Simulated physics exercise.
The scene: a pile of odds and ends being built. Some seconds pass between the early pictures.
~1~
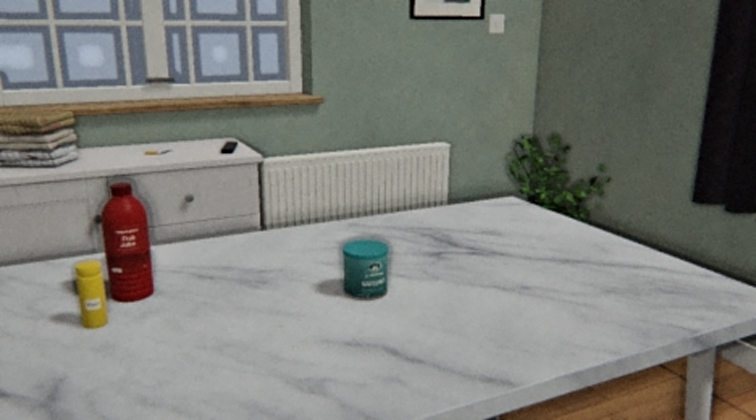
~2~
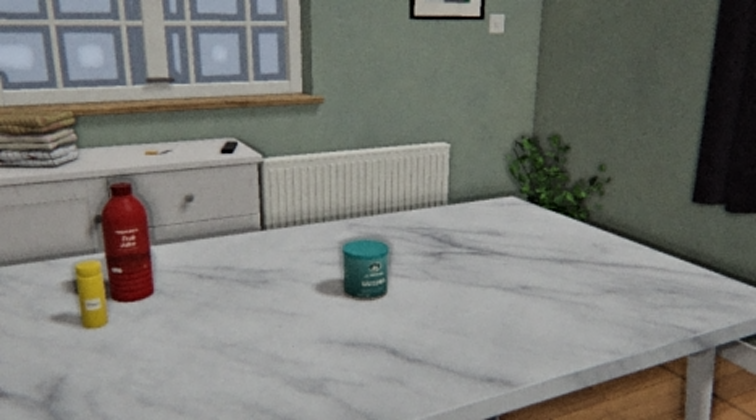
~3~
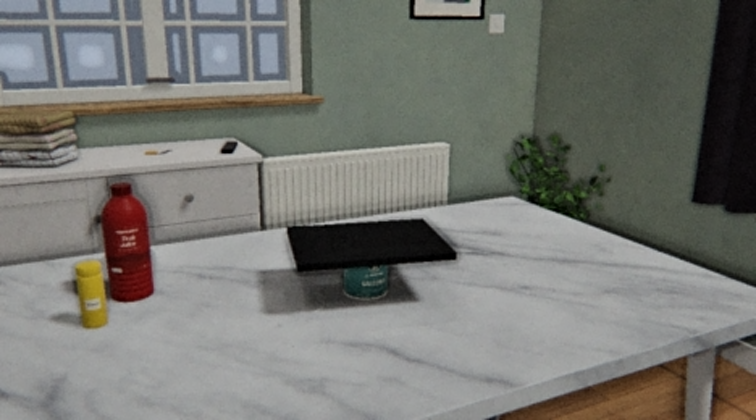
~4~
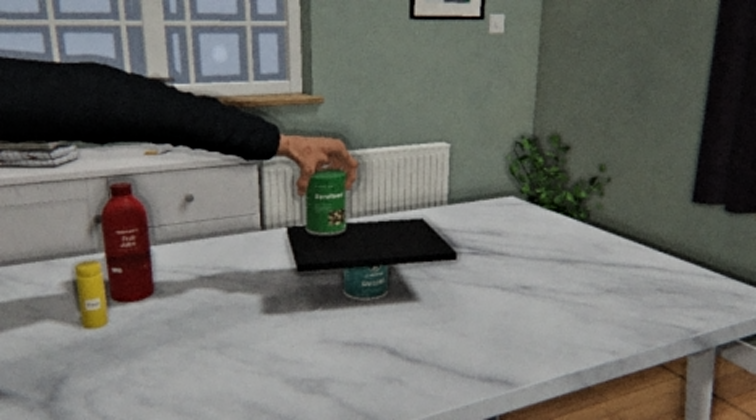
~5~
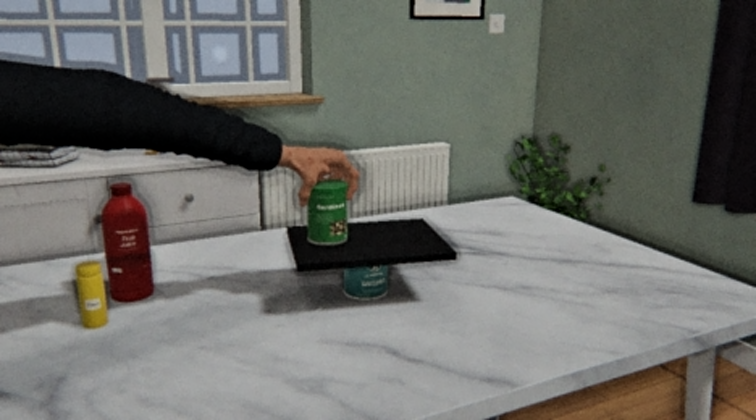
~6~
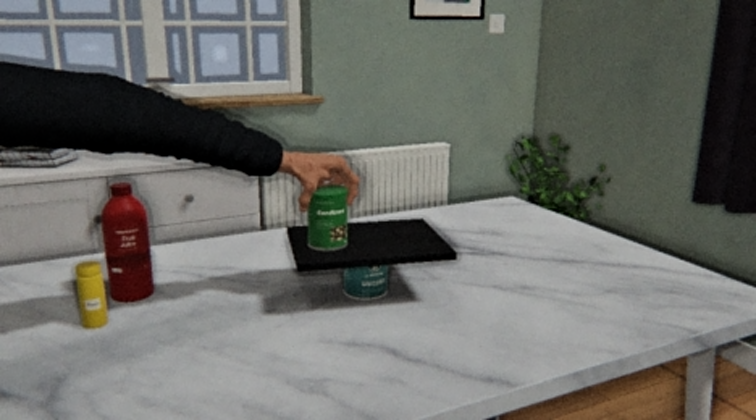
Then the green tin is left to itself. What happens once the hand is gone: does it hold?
In the end the pile holds.
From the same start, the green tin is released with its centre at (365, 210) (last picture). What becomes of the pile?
Then it keeps its balance.
Then, 0.60 s after the last picture, nothing has stirred.
Then, 1.50 s after the last picture, green tin resting near (327, 218).
At rest, all 5 in place. Seen from the same camera at the end, green tin near (327, 218). The pile keeps its balance.
